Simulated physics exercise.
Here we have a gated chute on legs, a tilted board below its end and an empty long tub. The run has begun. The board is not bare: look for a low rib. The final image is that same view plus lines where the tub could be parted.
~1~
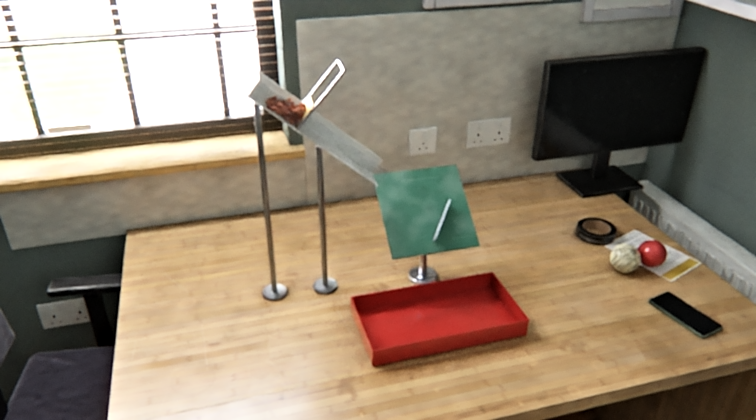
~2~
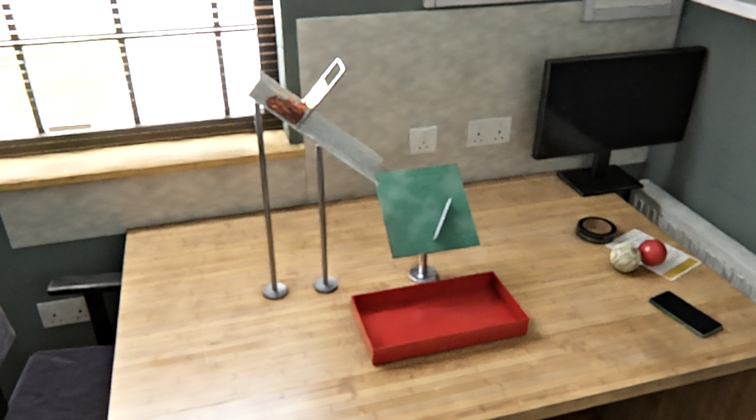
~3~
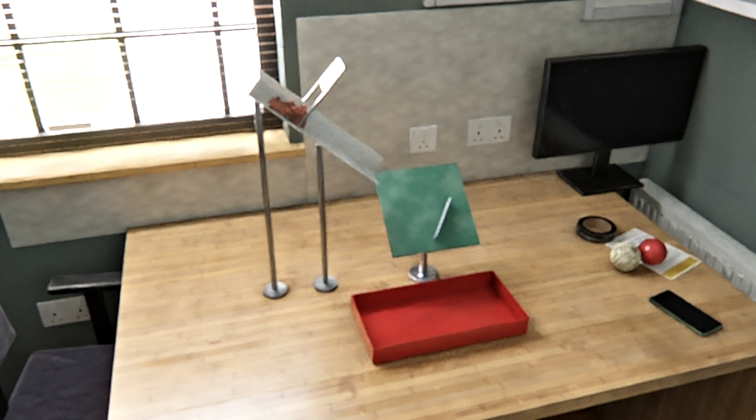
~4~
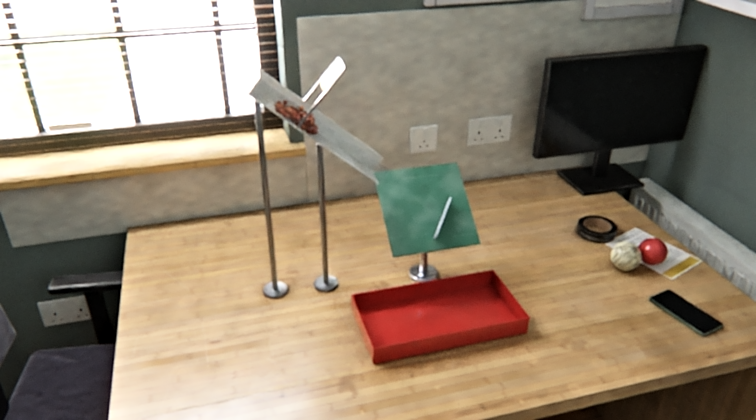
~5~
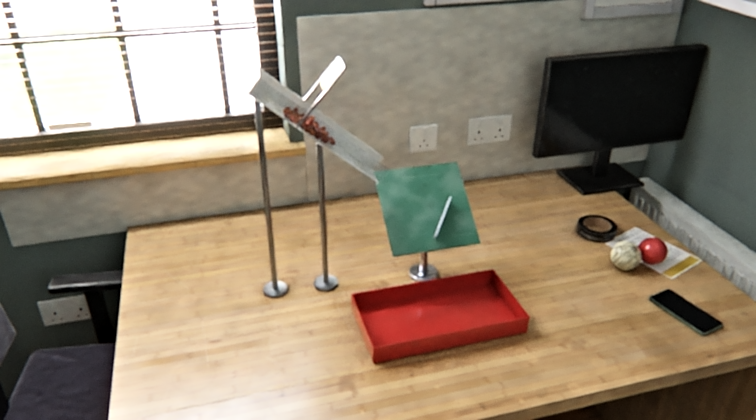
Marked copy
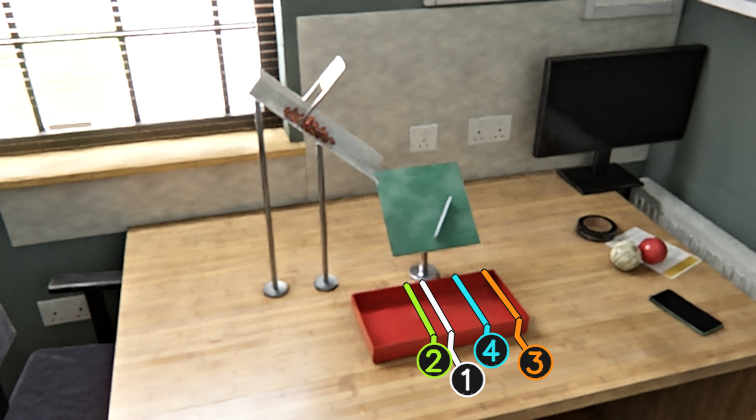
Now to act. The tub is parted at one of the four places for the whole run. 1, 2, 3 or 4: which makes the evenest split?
1 is best.
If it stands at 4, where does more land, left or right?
The left side.
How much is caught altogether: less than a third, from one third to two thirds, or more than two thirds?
It is more than two thirds.
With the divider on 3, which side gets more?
More lands on the left.
On the marked copy, line 1 crosses the front rim at (451, 332); line 2 crosses the front rim at (433, 336); line 3 crosses the front rim at (518, 319); line 4 crosses the front rim at (487, 325).
Choosing 1, of what is caught, close to two thirds on the left of the divider, close to a third on the right.
Choosing 2, of what is caught, a small share on the left of the divider, all but a few on the right.
Choosing 3, of what is caught, the whole lot on the left of the divider, none at all on the right.
Choosing 4, of what is caught, all but a few on the left of the divider, a small share on the right.
